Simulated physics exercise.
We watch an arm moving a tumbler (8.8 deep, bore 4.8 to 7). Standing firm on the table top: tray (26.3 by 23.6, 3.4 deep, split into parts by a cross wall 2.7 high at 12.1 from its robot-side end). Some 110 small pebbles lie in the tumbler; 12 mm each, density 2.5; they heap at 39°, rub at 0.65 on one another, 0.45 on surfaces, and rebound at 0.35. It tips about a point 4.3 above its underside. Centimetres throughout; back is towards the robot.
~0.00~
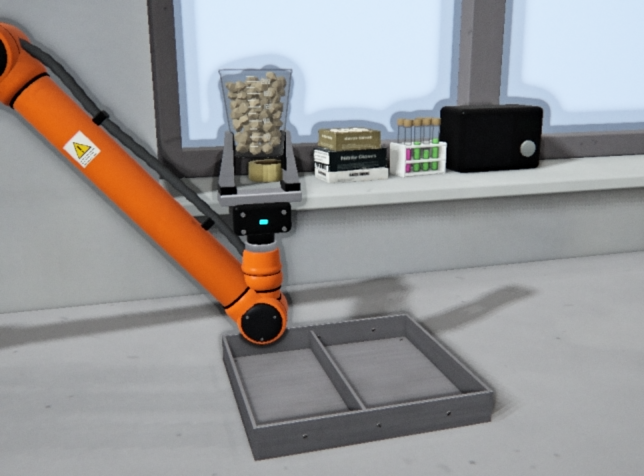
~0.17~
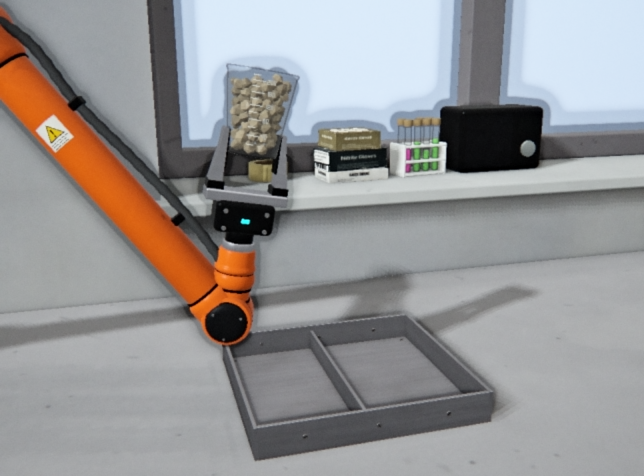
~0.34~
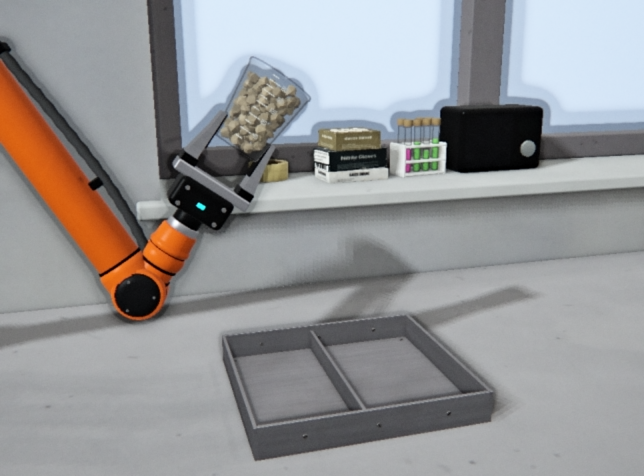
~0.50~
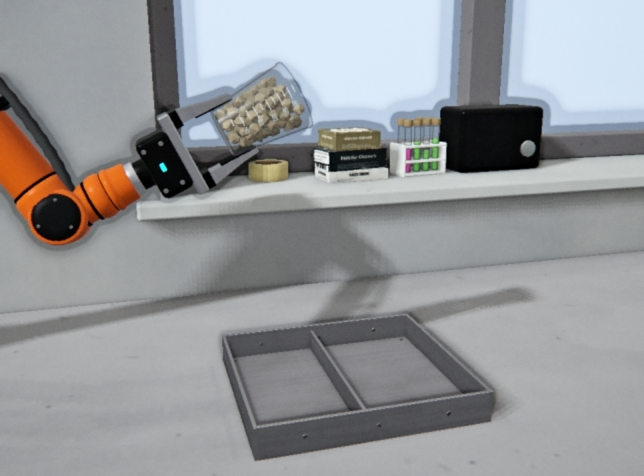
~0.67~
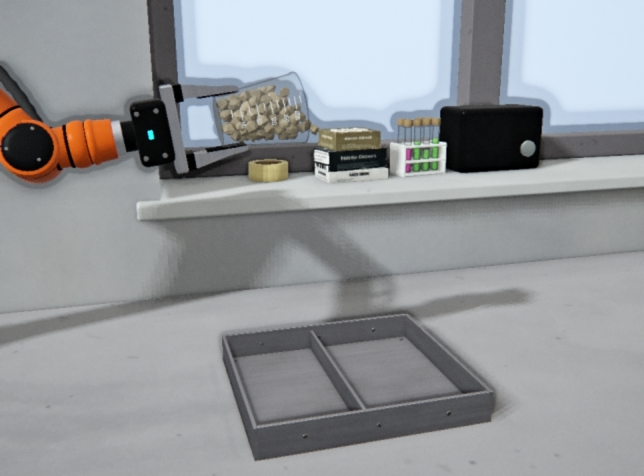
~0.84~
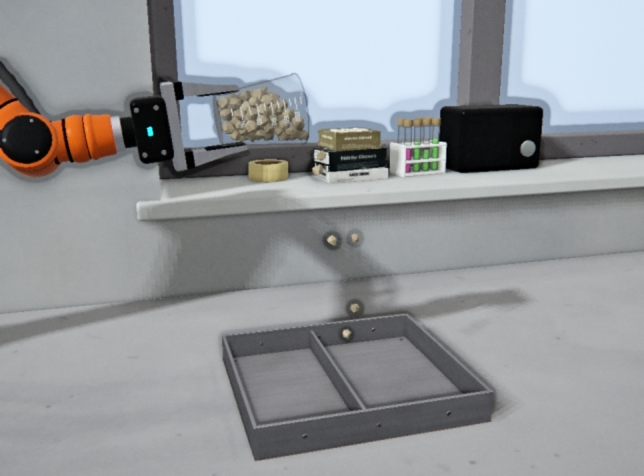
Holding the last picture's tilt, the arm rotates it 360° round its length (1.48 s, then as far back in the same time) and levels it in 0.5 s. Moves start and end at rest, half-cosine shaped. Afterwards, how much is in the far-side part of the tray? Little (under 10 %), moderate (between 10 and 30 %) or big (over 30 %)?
A big share, over 30 %, ends in the far-side part of the tray.
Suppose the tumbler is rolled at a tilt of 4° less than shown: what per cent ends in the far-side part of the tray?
Some 35 per cent.
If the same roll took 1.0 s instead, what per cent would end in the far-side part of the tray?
It would be near 50 per cent.
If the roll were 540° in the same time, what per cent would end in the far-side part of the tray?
In that case some 50 per cent.
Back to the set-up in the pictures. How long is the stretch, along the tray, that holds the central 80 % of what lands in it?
Some 22 cm.
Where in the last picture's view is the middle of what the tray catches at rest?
Near (358, 376).
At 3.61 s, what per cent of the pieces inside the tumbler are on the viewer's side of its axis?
About 70 per cent.
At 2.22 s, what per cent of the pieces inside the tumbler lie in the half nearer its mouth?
Roughly 45 per cent.
After 2.22 s, tipped 84°, highest piece 36 above the table; 64 in the tumbler, 25 in the far-side part, 11 in the robot-side part, 7 in flight or on a rim.
After 3.61 s, tipped 84°, highest piece 35 above the table; 46 in the tumbler, 42 in the far-side part, 17 in the robot-side part, 2 in flight or on a rim.
After 4.50 s, upright, highest piece 37 above the table; 44 in the tumbler, 42 in the far-side part, 21 in the robot-side part.
After 5.20 s, upright, highest piece 36 above the table; 44 in the tumbler, 42 in the far-side part, 21 in the robot-side part.
At rest, 44 in the tumbler, 42 in the far-side part, 21 in the robot-side part. That is 39 % in the far-side part of the tray.
